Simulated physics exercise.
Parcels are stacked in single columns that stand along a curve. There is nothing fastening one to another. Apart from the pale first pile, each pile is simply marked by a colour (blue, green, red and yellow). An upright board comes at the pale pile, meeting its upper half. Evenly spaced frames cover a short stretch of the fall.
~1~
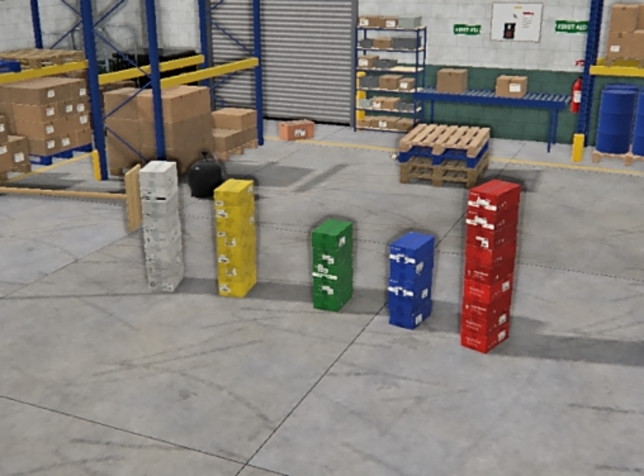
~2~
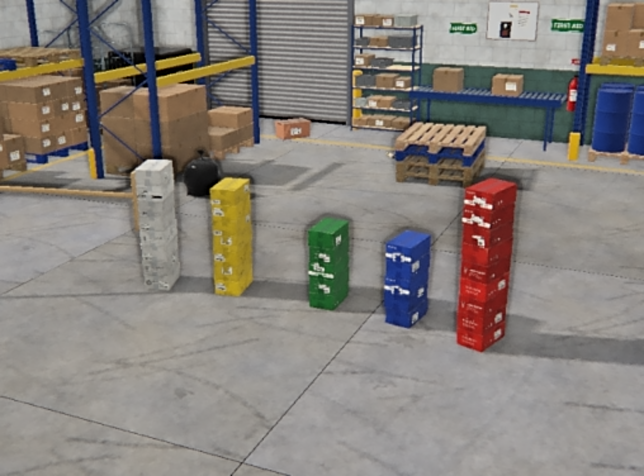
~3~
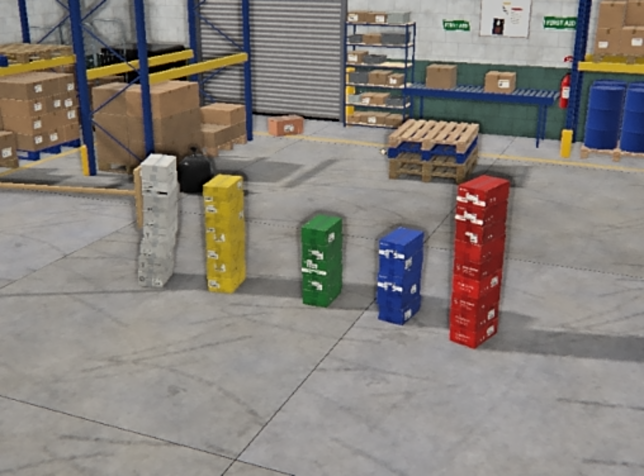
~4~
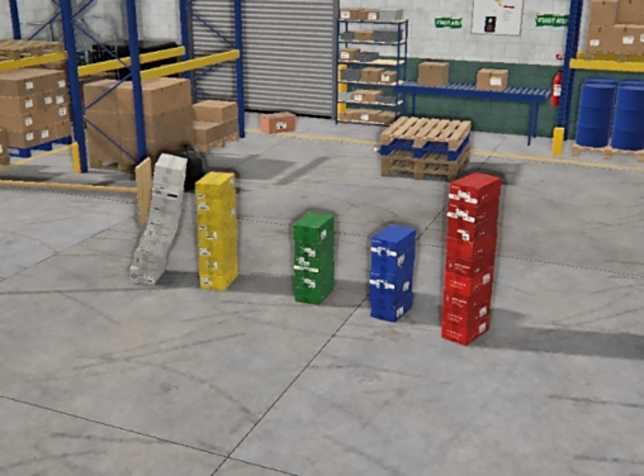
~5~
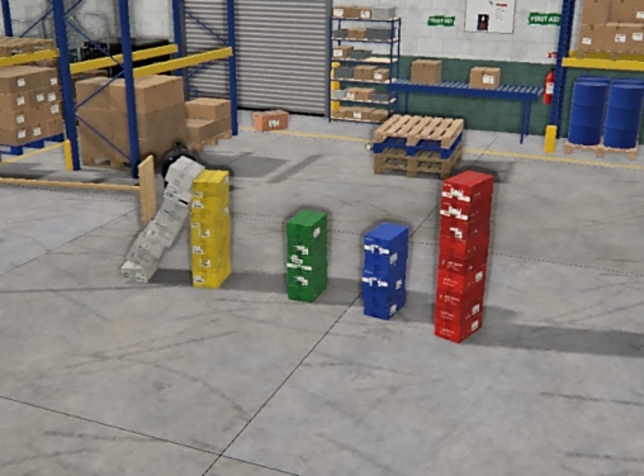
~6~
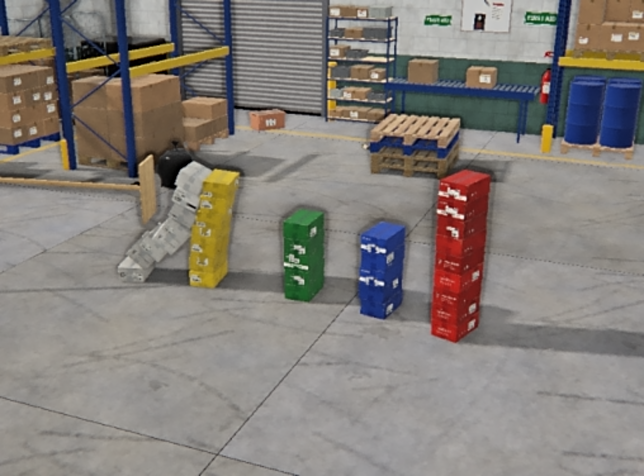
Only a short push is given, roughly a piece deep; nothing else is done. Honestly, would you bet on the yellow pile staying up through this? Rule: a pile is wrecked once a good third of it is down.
No, it comes down.
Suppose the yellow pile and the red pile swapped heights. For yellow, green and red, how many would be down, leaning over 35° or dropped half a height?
Pile by pile, yellow 9, green 4, red 0.
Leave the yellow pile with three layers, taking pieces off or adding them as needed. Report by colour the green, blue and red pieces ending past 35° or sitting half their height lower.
By colour: Green 0, blue 0, red 0.
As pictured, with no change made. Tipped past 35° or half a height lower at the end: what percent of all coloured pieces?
40 %, roughly.
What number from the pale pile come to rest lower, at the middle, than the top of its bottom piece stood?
Tally at the end: 4.
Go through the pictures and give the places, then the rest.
In the first picture (we follow the side turned to the camera; the camera pans a little), board (128, 196) not yet touching; top yellow parcel (226, 199); top green parcel (324, 241); no other piece has moved.
The second picture shows board (134, 195) not yet touching; top yellow parcel (223, 198).
The third picture shows board (136, 192) pushing, top of the pale pile leaning barely; top yellow parcel (216, 195); no other piece has moved.
The fourth picture shows board (138, 190) pushing, top of the pale pile leaning a little; top yellow parcel (208, 192); no other piece has moved.
The fifth picture shows board (141, 188) pushing, top of the pale pile leaning clearly; top yellow parcel (206, 190) displaced a little; one has shifted.
The sixth picture shows board (141, 187) stopped, top of the pale pile leaning clearly; top yellow parcel (215, 191) tipped barely; top red parcel (453, 192); steepest lean, the parcel at (202, 250); 6 stirred so far.
Soon, 7 of the pale pile down; none of the 7 yellow parcels down (0 of 26 in all colours); top yellow parcel tipped a little.
A while on, 7 of the pale pile down; 1 of the 7 yellow parcels down (1 of 26 in all colours); top yellow parcel tipped clearly, half its height lower.
Towards the end, 7 of the pale pile down; 6 of the 7 yellow parcels down (6 of 26 in all colours); top yellow parcel some two heights lower; top green parcel displaced about its own height.
Then, 7 of the pale pile down; 6 of the 7 yellow parcels down (10 of 26 in all colours); top yellow parcel tipped well over, some four heights lower; top green parcel tipped well over, about its own height lower.
Finally, 7 of the pale pile down; 6 of the 7 yellow parcels down (10 of 26 in all colours); top yellow parcel some four heights lower; top blue parcel displaced a little. Seen by the last camera, middles, top yellow parcel near (340, 261), top blue parcel near (387, 239).
